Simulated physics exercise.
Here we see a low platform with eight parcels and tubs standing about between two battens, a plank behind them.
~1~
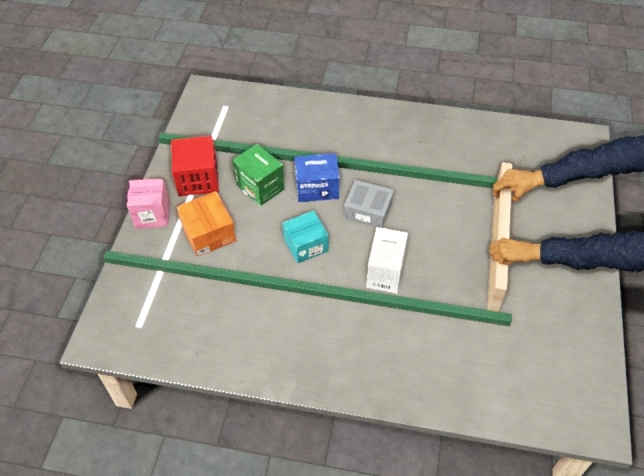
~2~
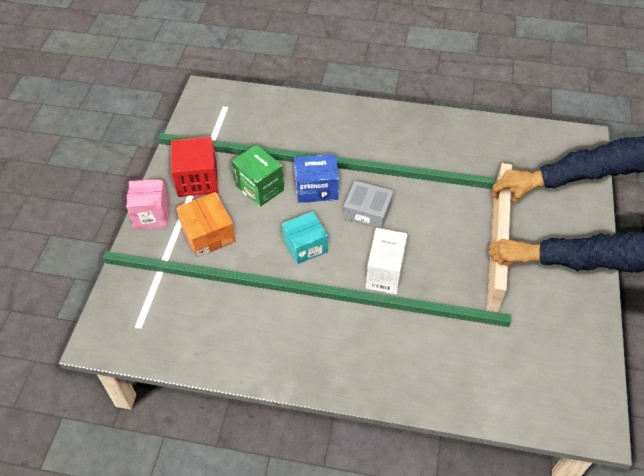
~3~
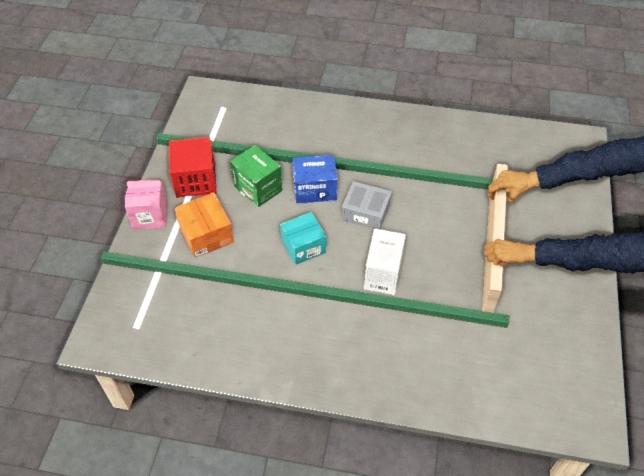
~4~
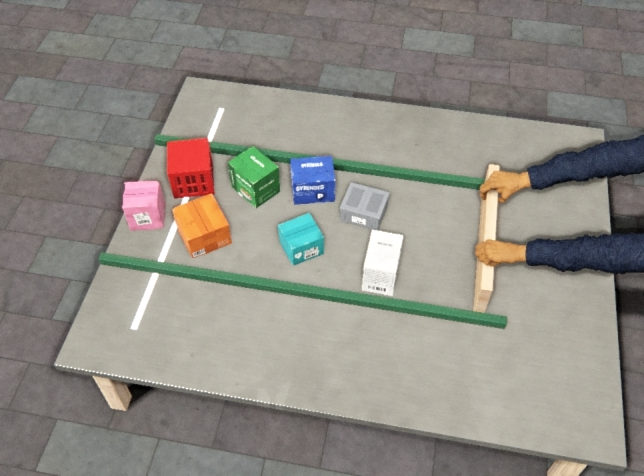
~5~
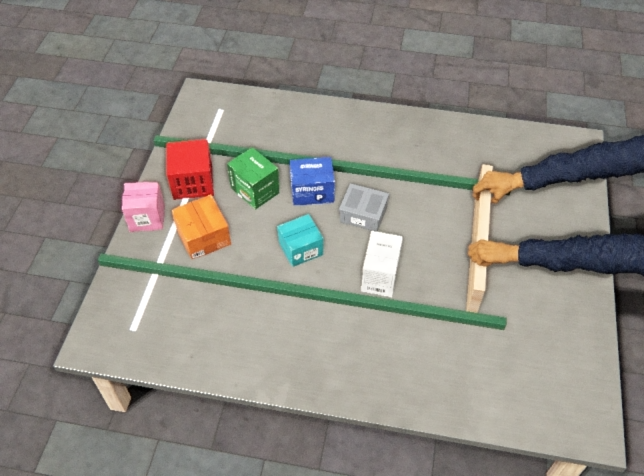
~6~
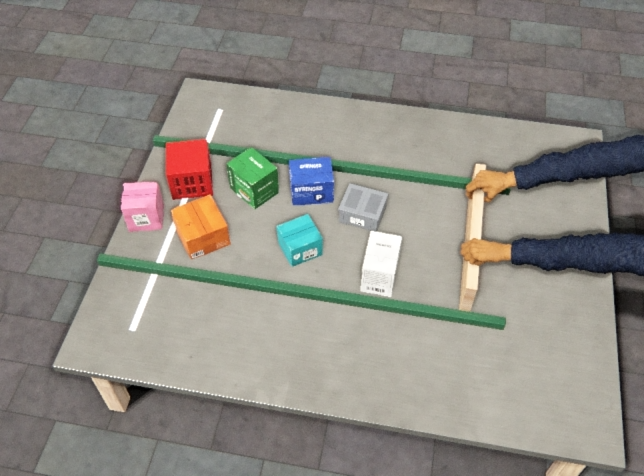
Two gloved hands slid a wooden plank a short way left between two green battens on a low platform, while the eight colourful boxes and parcels in front of it stayed in place, untouched.
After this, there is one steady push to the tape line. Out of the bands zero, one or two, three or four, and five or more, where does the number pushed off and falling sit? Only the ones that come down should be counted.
It will most likely knock three or four off.
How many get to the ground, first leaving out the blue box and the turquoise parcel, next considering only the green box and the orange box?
That gives 3 in the first case, then 2 in the second.
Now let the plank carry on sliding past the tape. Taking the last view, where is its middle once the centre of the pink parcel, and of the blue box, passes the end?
Near (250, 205) and (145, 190).
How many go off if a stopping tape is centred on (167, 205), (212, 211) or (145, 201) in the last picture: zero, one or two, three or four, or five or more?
More than four, either one or two, at least five.
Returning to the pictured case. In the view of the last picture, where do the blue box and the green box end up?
First (178, 156), then (140, 159).
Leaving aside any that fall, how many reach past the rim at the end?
The count is 2.
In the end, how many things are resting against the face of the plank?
Total: 3.
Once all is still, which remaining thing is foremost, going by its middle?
Green box.
Early on, none off yet; pink parcel at rest near (143, 207); red crate at rest near (190, 169); orange box at rest near (201, 227).
A while later, none off yet; pink parcel at rest near (143, 207); red crate travelled a little near (173, 171); orange box at rest near (201, 227).
Further along, none off yet; pink parcel leaning a little near (106, 204); red crate travelled about its own width near (143, 172); orange box travelled about its own width near (144, 214).
Finally, the number that fall off is three or four; lost, orange box, red crate and pink parcel.
